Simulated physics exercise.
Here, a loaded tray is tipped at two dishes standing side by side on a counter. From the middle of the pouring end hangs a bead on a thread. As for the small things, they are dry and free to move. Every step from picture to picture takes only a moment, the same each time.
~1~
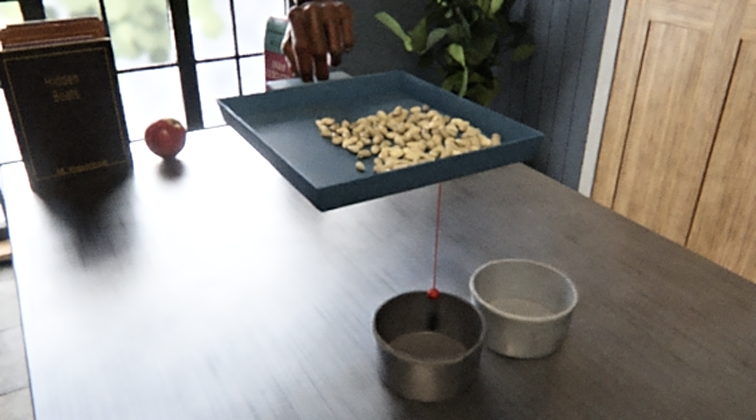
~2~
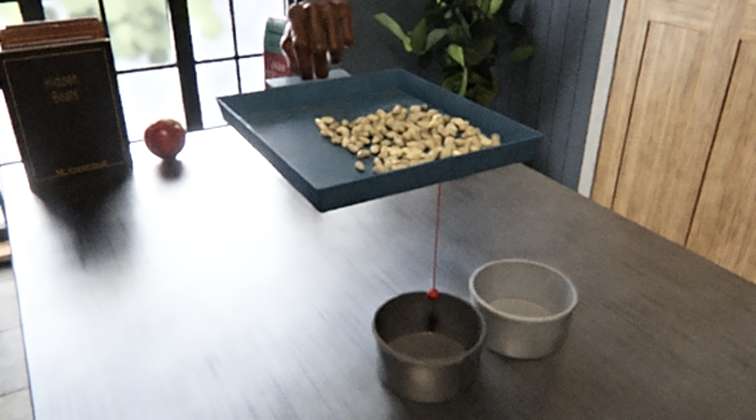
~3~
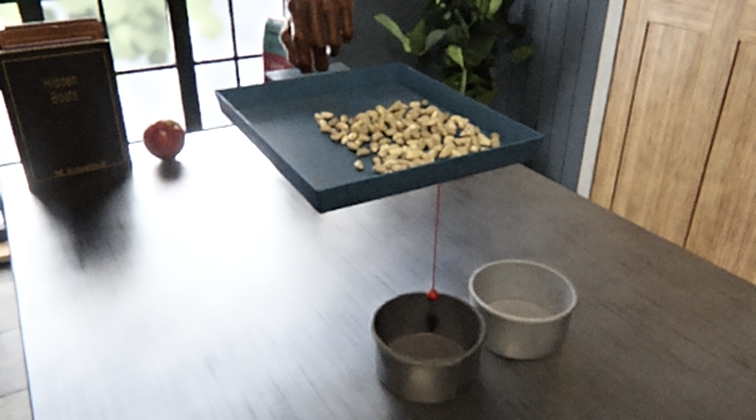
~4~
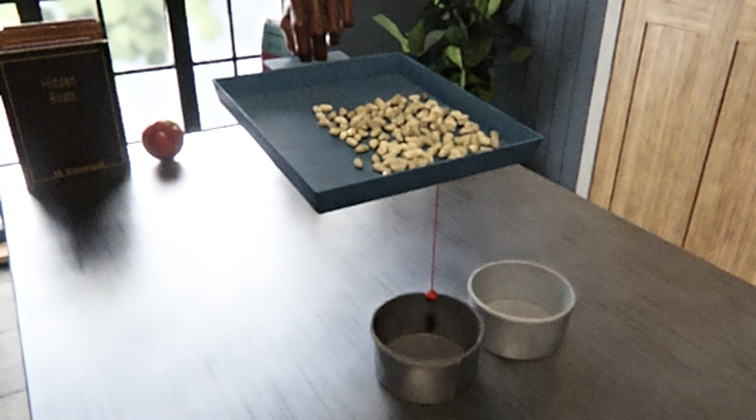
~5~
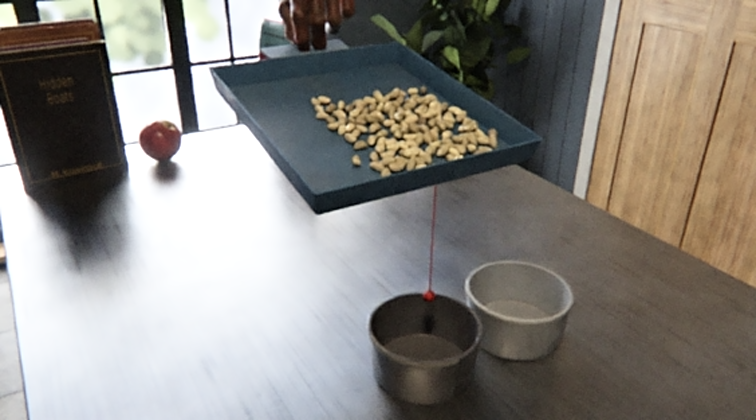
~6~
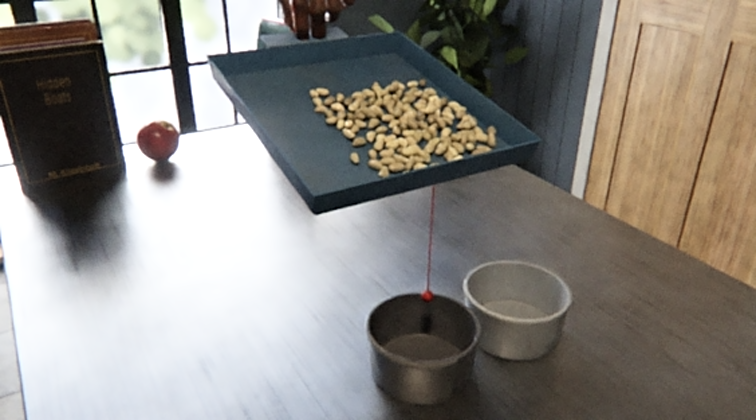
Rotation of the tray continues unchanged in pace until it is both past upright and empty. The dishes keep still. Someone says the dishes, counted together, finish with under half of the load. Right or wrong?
Right.
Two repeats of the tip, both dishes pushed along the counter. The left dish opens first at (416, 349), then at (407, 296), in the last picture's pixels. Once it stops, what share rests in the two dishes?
Respectively 70 percent and 0 percent.
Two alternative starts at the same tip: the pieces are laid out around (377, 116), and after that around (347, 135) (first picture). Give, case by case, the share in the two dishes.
About 40 % and 30 %.
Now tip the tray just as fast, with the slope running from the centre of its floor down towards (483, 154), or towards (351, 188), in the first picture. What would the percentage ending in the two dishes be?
In turn some 80 and 0 per cent.
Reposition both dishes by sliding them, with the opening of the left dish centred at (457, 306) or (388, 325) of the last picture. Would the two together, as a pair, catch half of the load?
At the first place the smaller part, at the second the smaller part.
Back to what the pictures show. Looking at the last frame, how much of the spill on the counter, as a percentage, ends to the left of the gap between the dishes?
I'd put it at around 30 per cent.
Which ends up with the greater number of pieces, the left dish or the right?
It's the left of the two that is fuller.
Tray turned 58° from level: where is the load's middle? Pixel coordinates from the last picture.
The load is centred about (449, 128).
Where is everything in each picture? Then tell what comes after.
Corners of the pouring end (321, 184) and (537, 134), level; middle of the load (408, 137), white beans; left dish (461, 373); right dish (557, 332); bead on its thread (434, 294), in the first frame.
Corners of the pouring end (321, 185) and (537, 134), level; middle of the load (407, 136), in the second frame.
Corners of the pouring end (320, 186) and (536, 135), tipped barely, level across its low end; middle of the load (407, 134), in the third frame.
Corners of the pouring end (320, 188) and (536, 136), tipped a little, level across its low end; middle of the load (406, 130), in the fourth frame.
Corners of the pouring end (318, 189) and (535, 137), tipped a little, level across its low end; middle of the load (404, 126), in the fifth frame.
Corners of the pouring end (317, 190) and (534, 138), tipped a little, level across its low end; middle of the load (403, 121); left dish (455, 376); right dish (551, 333), in the sixth frame.
Just after the last frame, tray tipped steeply; every one on the tray.
A moment on, tray tipped right over; roughly half on the tray; about a tenth in the left dish; just a few in the right dish; about a tenth outside both; roughly a third in the air.
Further on, tray tipped past a quarter turn; roughly a quarter in the left dish; about a tenth in the right dish; roughly two thirds outside both.
When it is over, tray tipped past a quarter turn; roughly a quarter in the left dish; about a tenth in the right dish; roughly two thirds outside both.
